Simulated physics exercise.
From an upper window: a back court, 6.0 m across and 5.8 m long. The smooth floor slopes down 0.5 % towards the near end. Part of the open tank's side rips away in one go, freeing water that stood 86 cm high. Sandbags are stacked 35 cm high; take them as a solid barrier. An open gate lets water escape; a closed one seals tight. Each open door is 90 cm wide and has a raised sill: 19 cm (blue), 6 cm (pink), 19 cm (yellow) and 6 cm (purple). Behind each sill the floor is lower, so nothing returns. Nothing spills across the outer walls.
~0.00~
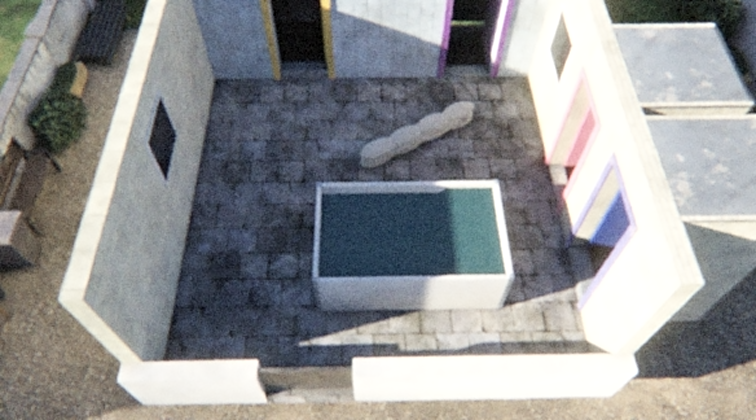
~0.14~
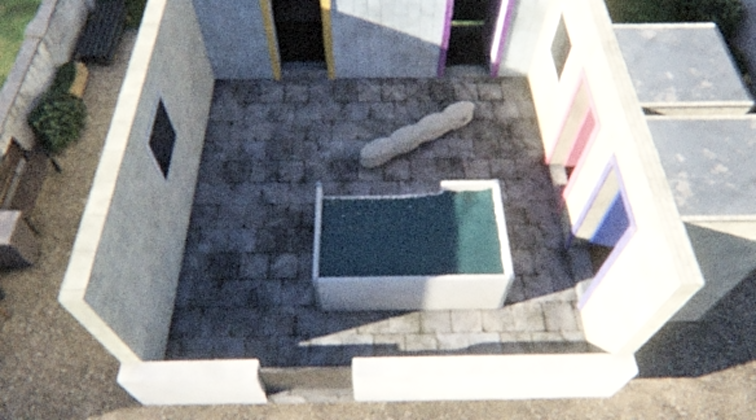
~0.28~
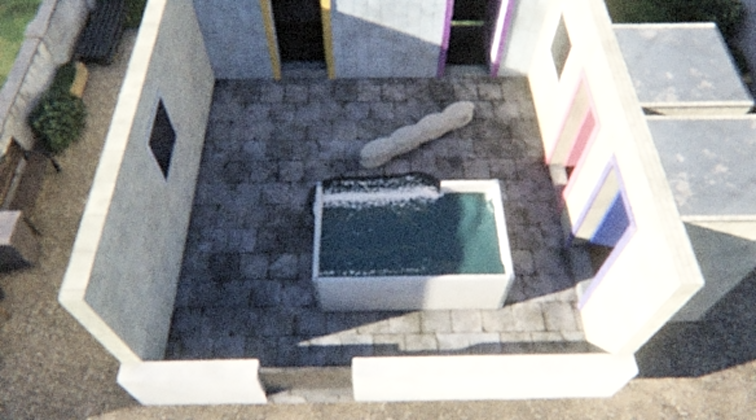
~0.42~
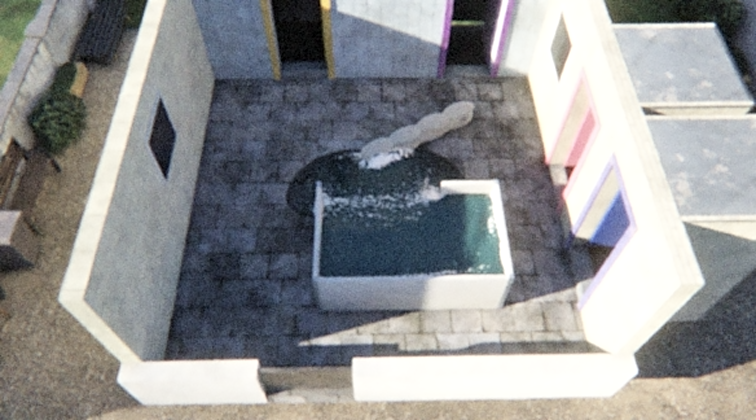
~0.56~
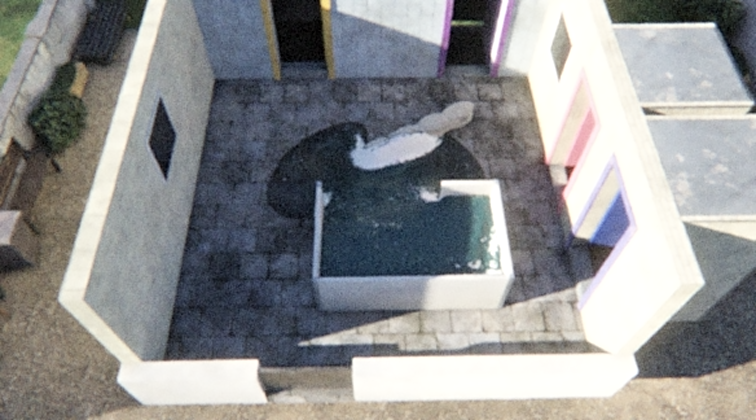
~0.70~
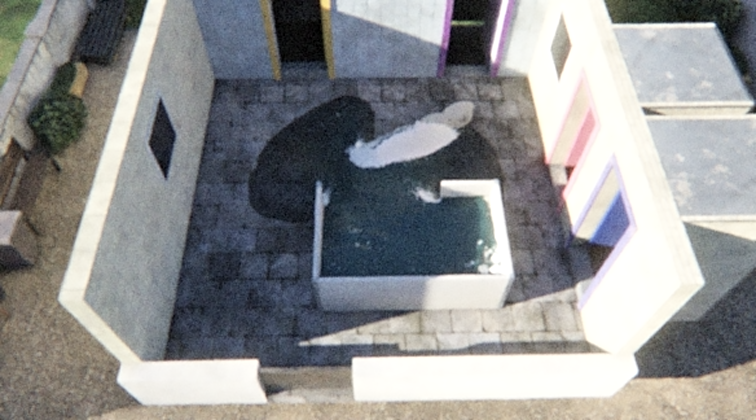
A pale-walled back court with a dark grey paved floor is seen from above, with yellow- and purple-edged doorways at the far end and pink and blue ones at the right. A white, open tank of dark green water stands near the middle, a lumpy beige barrier behind it. Part of the tank's far side breaks away, and water pours out, foams against the barrier and spreads around both its ends.
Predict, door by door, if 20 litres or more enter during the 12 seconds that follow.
Within that time: At the blue door it does not reach the limit; at the pink door it exceeds the limit; at the yellow door it goes over the limit; at the purple door it goes over the limit.
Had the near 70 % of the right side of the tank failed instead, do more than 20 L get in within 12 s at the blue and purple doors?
Then: Blue past it, purple above.
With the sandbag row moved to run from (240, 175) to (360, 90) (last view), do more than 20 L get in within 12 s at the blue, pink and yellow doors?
Then: Blue not over, pink above, yellow below.
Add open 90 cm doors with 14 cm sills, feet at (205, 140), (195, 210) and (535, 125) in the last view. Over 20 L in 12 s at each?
In turn: Over, under, above.
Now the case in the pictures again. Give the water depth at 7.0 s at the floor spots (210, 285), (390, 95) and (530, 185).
In that order: 8, 12 and 9 cm.
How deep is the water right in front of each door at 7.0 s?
Depths in cm: Blue 3, pink 9, yellow 11, purple 11.
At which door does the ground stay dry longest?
Last comes the blue one.
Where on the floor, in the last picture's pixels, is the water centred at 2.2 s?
At about (377, 182).
After 1.4 s water covers 45 % of the floor and is deepest (54 cm) near (380, 167); blue door not reached, pink door 2 cm at the sill, 0 L in, yellow door 31 cm at the sill, 15 L in, purple door not reached.
After 2.2 s water covers 55 % of the floor and is deepest (47 cm) near (211, 106); blue door not reached, pink door 18 cm at the sill, 12 L in, yellow door 28 cm at the sill, 60 L in, purple door 13 cm at the sill, 0 L in.
After 3.5 s water covers 70 % of the floor and is deepest (24 cm) near (266, 144); blue door 5 cm at the sill, 0 L in, pink door 16 cm at the sill, 82 L in, yellow door 21 cm at the sill, 87 L in, purple door 11 cm at the sill, 33 L in.
After 7.0 s water covers 95 % of the floor and is deepest (22 cm) near (163, 367); blue door 3 cm at the sill, 0 L in, pink door 9 cm at the sill, 145 L in, yellow door 11 cm at the sill, 90 L in, purple door 11 cm at the sill, 100 L in.
After 12.0 s water covers 95 % of the floor and is deepest (18 cm) near (399, 376); blue door 16 cm at the sill, 0 L in, pink door 13 cm at the sill, 161 L in, yellow door 7 cm at the sill, 90 L in, purple door 7 cm at the sill, 119 L in.
